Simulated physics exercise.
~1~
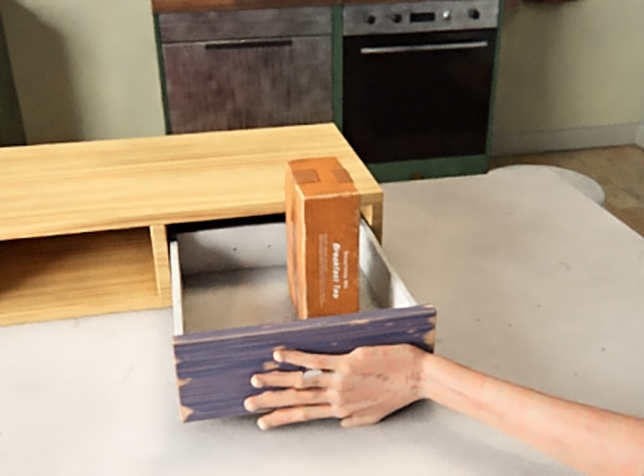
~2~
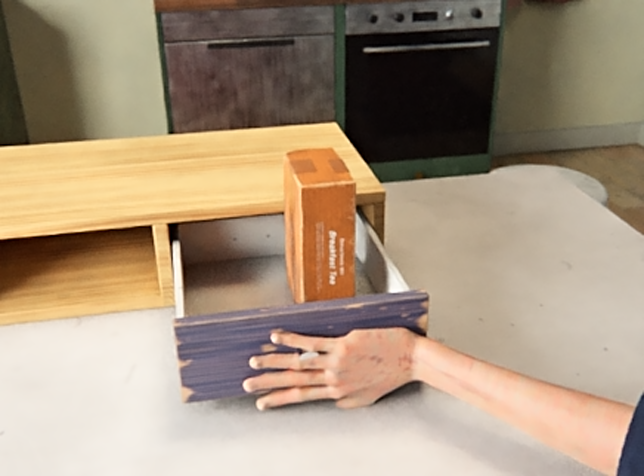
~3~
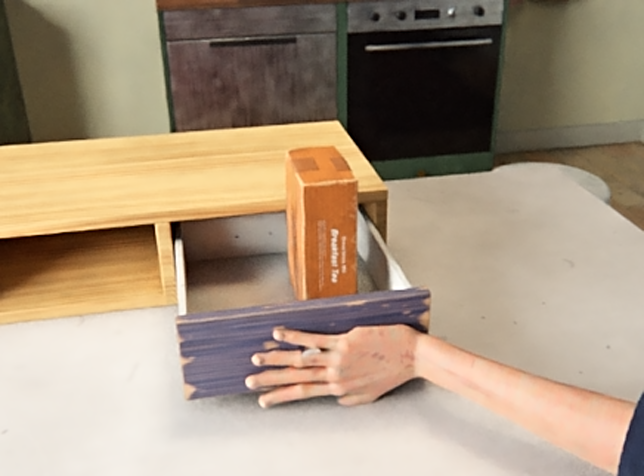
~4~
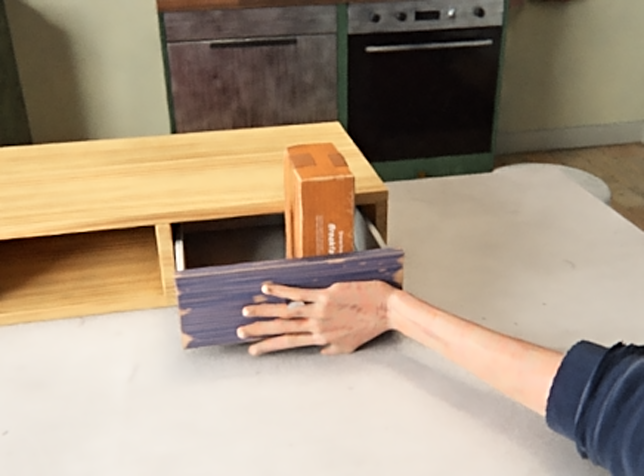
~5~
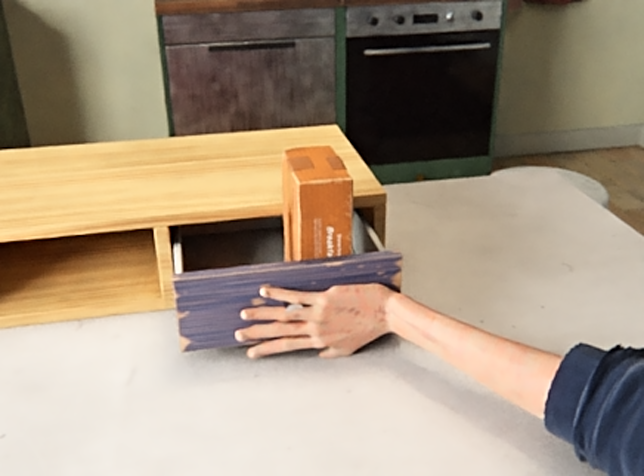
The video shows a hand pushing a purple drawer, holding an upright orange box, into a light wooden chest on a table. The drawer slides partway in, pauses, slides further, then stops still partly open, with the box standing taller than the opening and the hand against the front.
